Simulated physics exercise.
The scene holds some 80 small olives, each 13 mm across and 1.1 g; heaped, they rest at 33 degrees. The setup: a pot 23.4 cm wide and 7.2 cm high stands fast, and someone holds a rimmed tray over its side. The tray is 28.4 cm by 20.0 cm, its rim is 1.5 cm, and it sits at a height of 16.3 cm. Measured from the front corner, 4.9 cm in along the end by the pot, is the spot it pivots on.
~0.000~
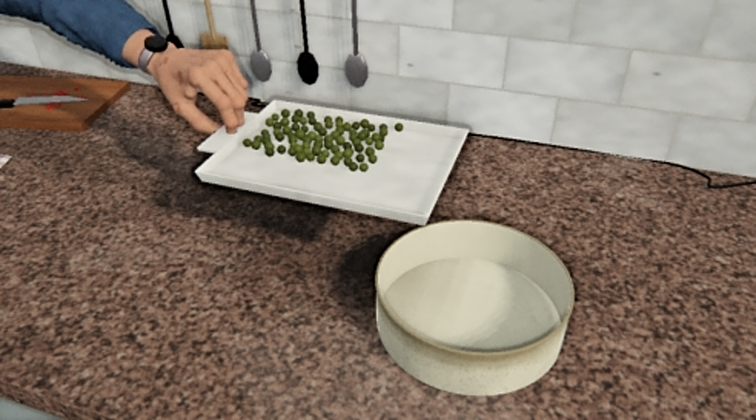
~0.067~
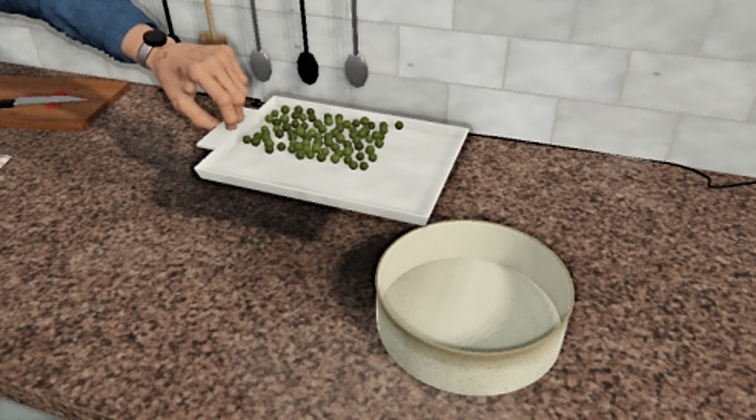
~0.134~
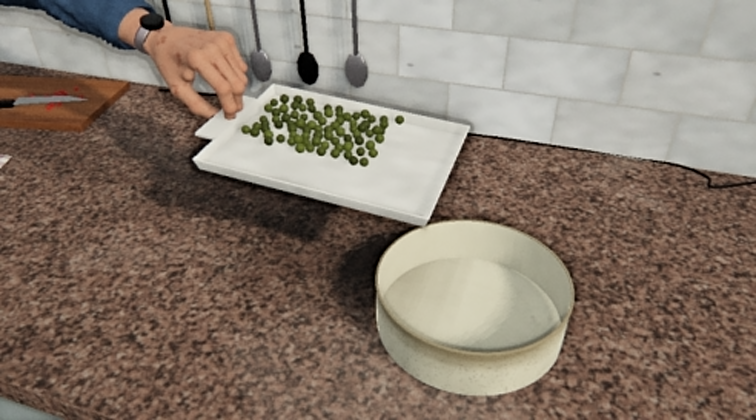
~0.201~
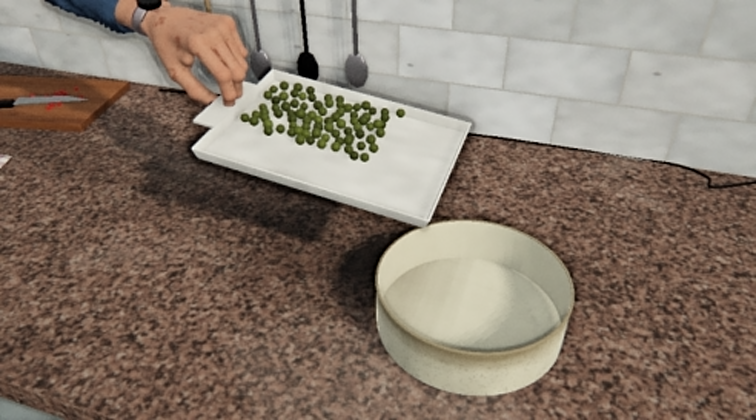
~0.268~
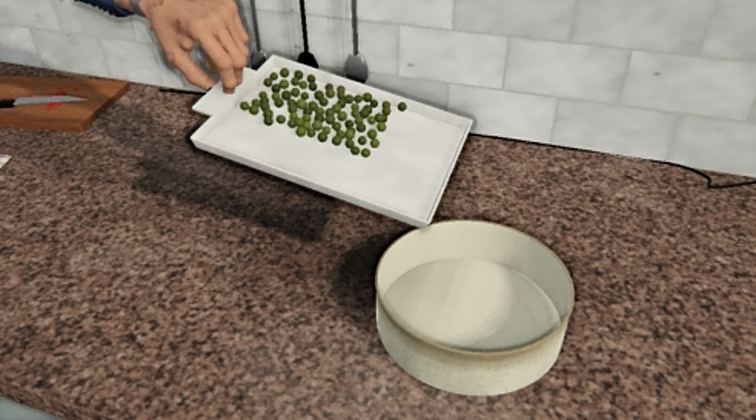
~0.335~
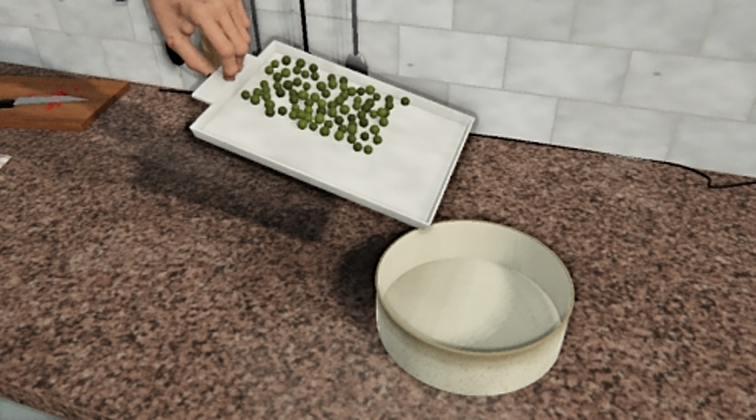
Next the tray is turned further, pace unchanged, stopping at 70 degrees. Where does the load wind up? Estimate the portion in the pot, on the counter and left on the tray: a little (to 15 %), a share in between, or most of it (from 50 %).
Pot: A share in between; counter: A little; tray: Most of it.
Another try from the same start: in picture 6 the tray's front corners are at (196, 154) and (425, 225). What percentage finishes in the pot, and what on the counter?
Pot 5, counter 5.
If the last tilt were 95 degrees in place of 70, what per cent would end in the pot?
Then about 100 per cent.
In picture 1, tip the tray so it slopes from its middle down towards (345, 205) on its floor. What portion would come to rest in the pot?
Estimate: Near 5 per cent.
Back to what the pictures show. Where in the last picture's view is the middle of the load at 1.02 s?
Load centre, approx.: (429, 195) px.
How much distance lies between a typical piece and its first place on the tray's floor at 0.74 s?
15 cm.
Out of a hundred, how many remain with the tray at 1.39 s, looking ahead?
Roughly 65 percent of the load, I'd say.
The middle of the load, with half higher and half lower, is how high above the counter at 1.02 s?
The halfway mark is near 18 cm.
After 0.74 s, tilt 42 degrees; the tray holds 100 %, the pot 0 %.
Then, at 1.02 s, tilt 60 degrees; the tray holds 80 %, the pot 10 %.
After 1.39 s, tilt 70 degrees; the tray holds 65 %, the pot 35 %.
In the end, at 2.0 s, pot 35 %, counter 0 %, tray 65 %.
